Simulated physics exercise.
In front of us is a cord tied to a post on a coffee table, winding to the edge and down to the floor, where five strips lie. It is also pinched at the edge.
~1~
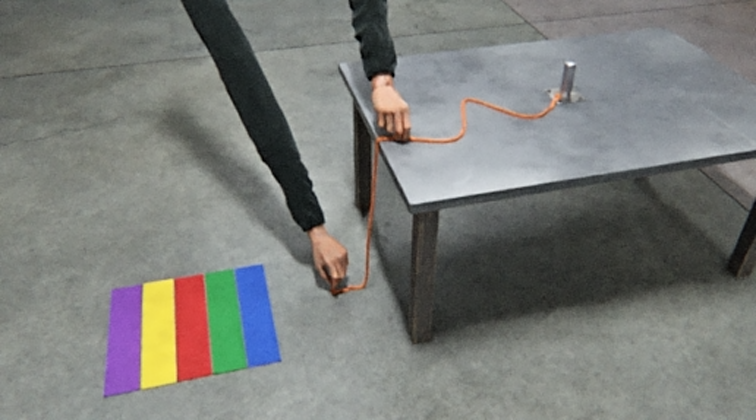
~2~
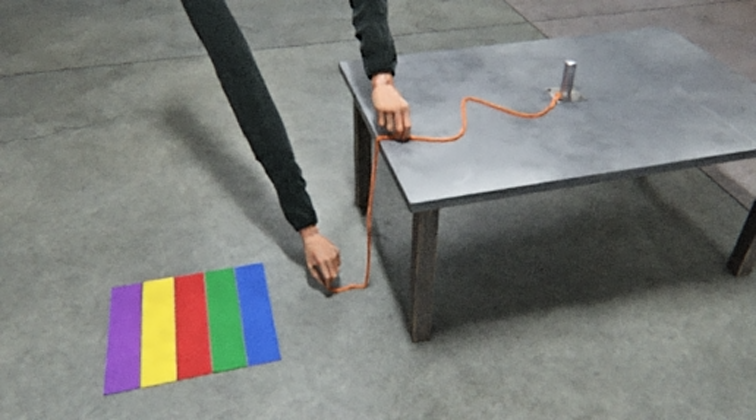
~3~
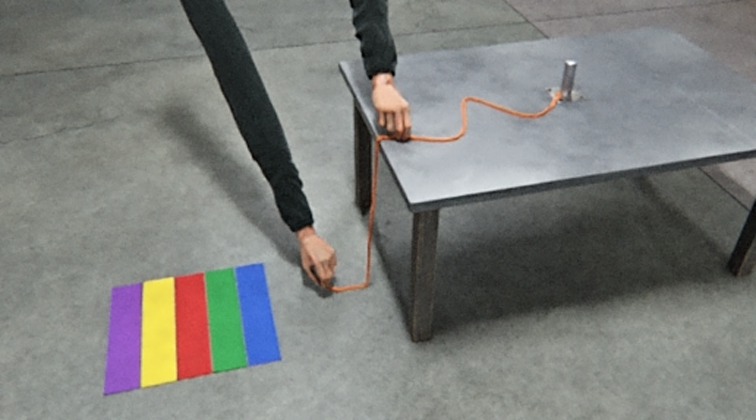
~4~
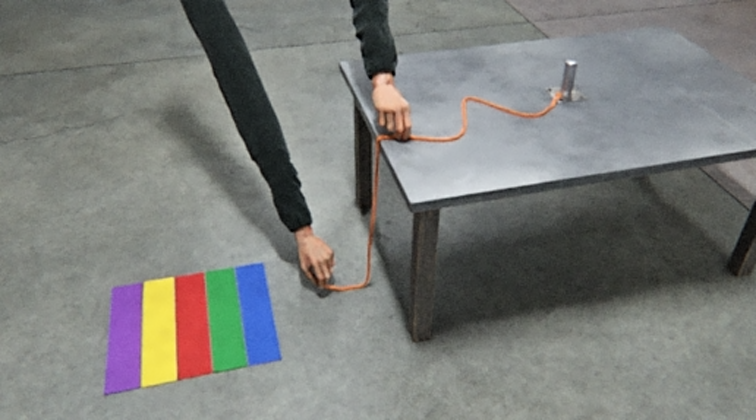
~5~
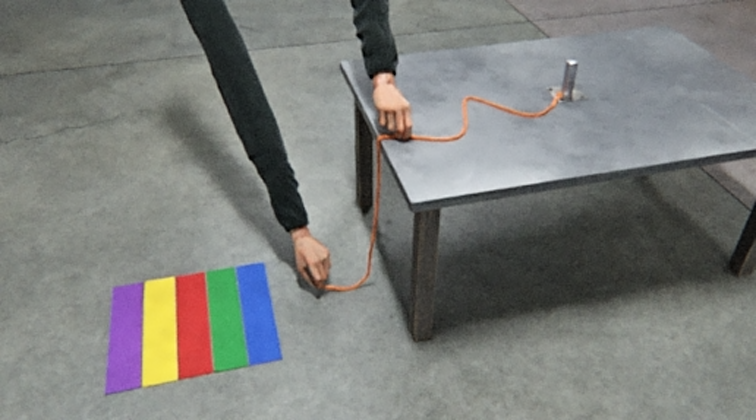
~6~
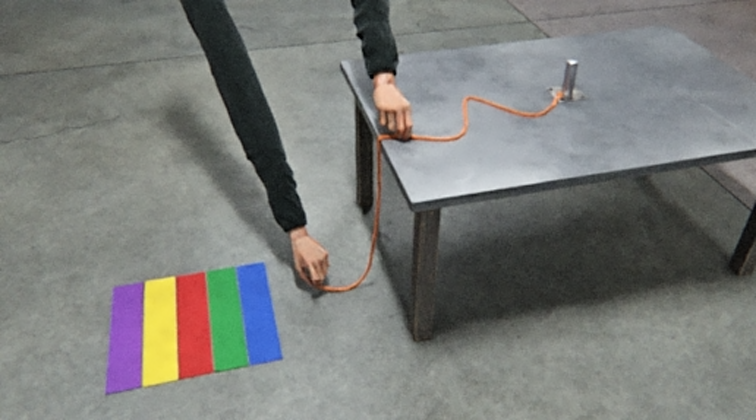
An orange cord, tied to a post on a gray table and pinched at the edge by one hand, hangs to the floor, where another hand holds its end. That lower hand draws the end slightly left toward five colored strips, and the bend near the floor softens into a curve.
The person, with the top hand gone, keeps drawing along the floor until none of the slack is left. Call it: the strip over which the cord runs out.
Purple.
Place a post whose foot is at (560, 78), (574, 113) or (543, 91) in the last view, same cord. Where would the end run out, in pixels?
Try by try, around (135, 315), (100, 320) and (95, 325).
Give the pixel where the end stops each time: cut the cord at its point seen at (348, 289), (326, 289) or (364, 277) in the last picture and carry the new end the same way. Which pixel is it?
Try by try, the places come out as (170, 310), (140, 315) and (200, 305).
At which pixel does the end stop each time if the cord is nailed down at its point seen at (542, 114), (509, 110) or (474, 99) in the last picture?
Taking the tries in turn: (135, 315), (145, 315) and (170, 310).
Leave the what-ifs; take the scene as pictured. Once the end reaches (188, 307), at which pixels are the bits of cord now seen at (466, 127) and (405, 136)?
Point one: (386, 123); point two: (359, 181).
Soon after, end near (188, 307); over red.
Then, end near (145, 315); over yellow.
At full stretch, end near (118, 320); over purple. It gets as far as the purple strip.
